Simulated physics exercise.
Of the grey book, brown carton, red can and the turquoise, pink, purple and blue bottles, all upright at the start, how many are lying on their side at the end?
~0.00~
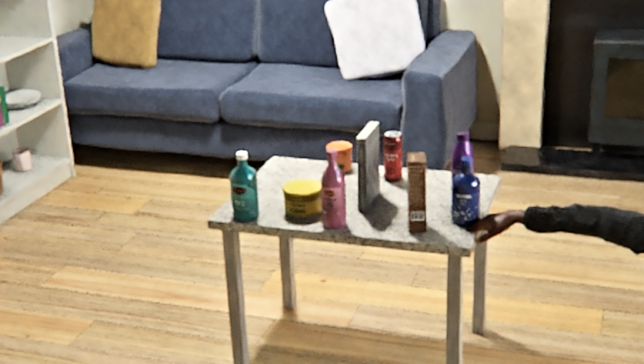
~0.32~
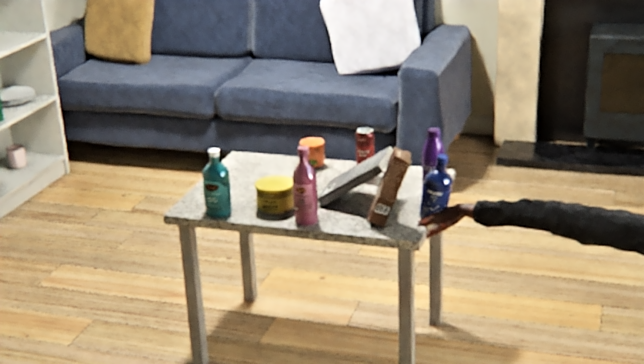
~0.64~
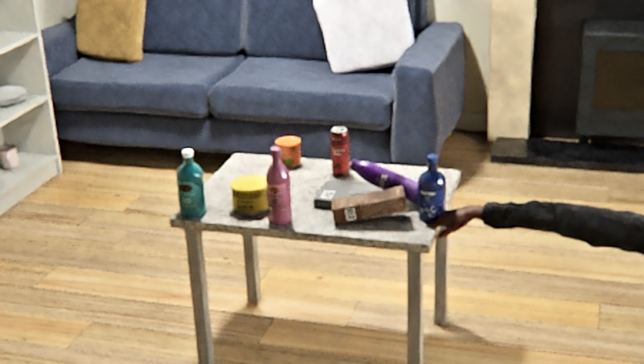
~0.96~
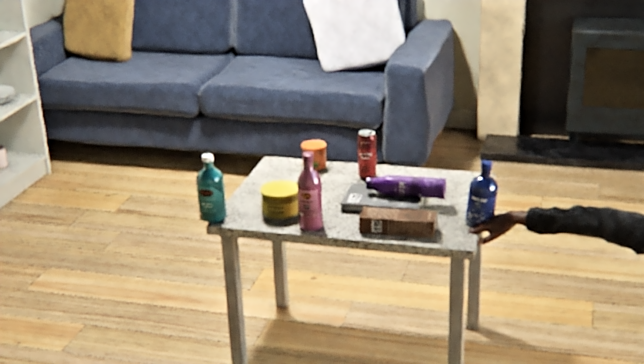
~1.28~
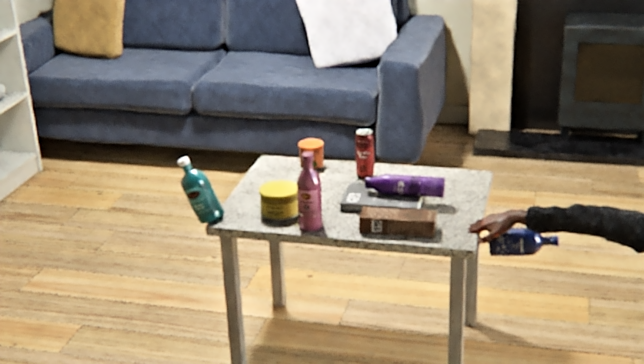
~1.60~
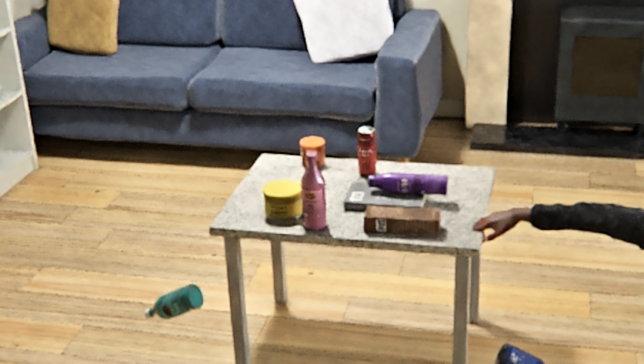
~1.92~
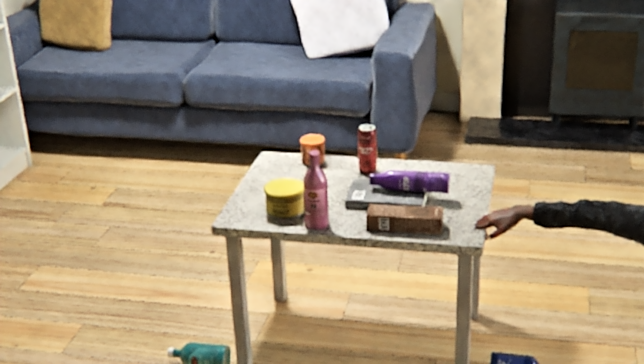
Five of them end on their side, namely the grey book, the brown carton and the purple bottle on the table, and the turquoise and blue bottles on the floor.
In a living room with a blue sofa, a hand rests against the right edge of a small table crowded with bottles, containers, a grey book and a brown carton. The arm moves the table to the left, and the book and carton topple while the purple bottle goes over after them. The table then moves back to the right. The turquoise bottle tips off the left edge, and the blue bottle drops off the right, near the hand. Both end lying on the floor, while the pink bottle, red can, orange tin and yellow tub still stand beside the fallen things on top.
